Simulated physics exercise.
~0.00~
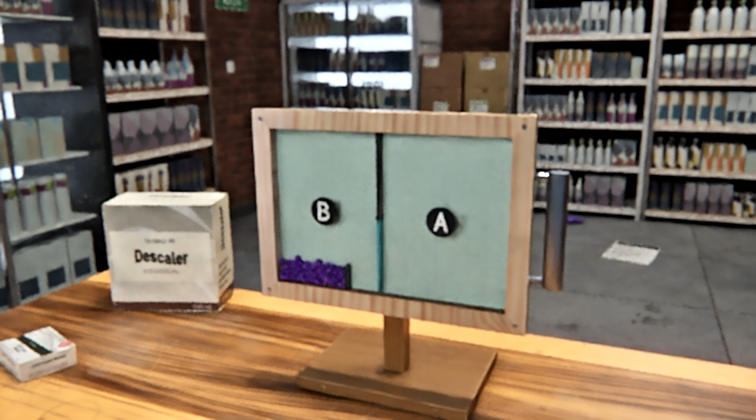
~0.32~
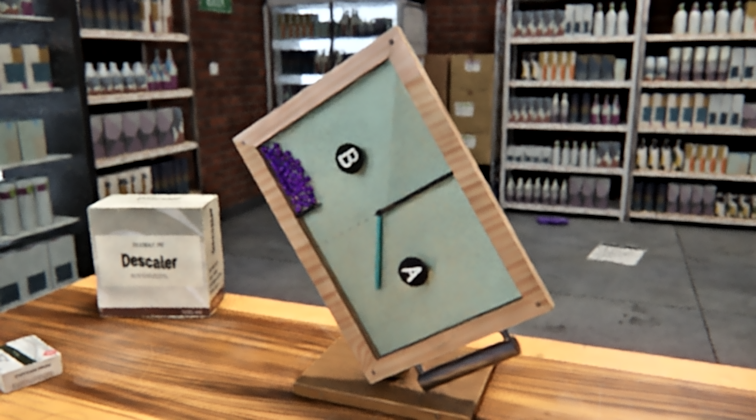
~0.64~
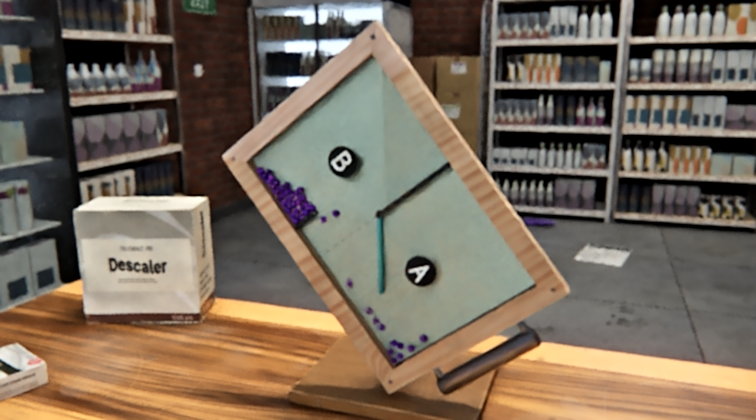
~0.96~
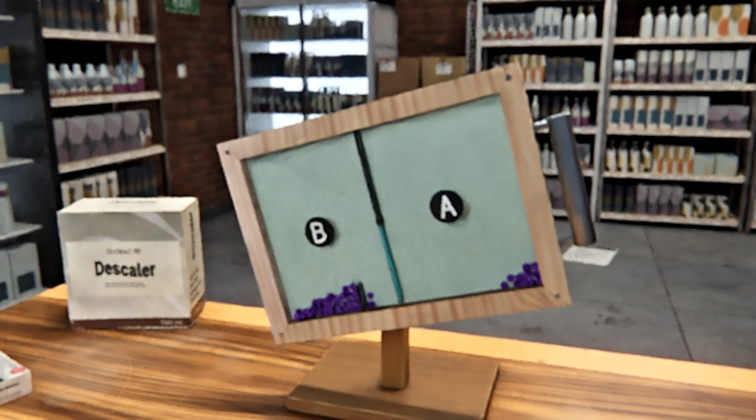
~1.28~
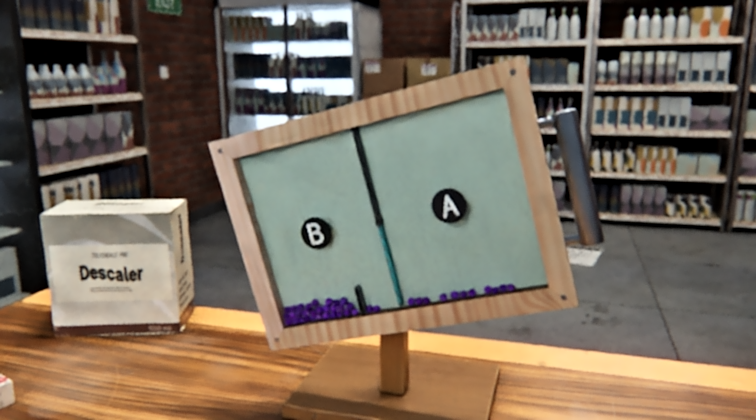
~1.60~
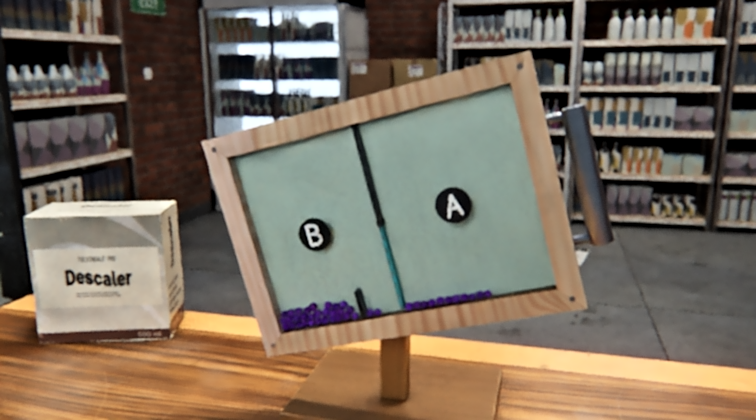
A framed box tilts clockwise, then back anticlockwise, leaving purple beads on both sides.
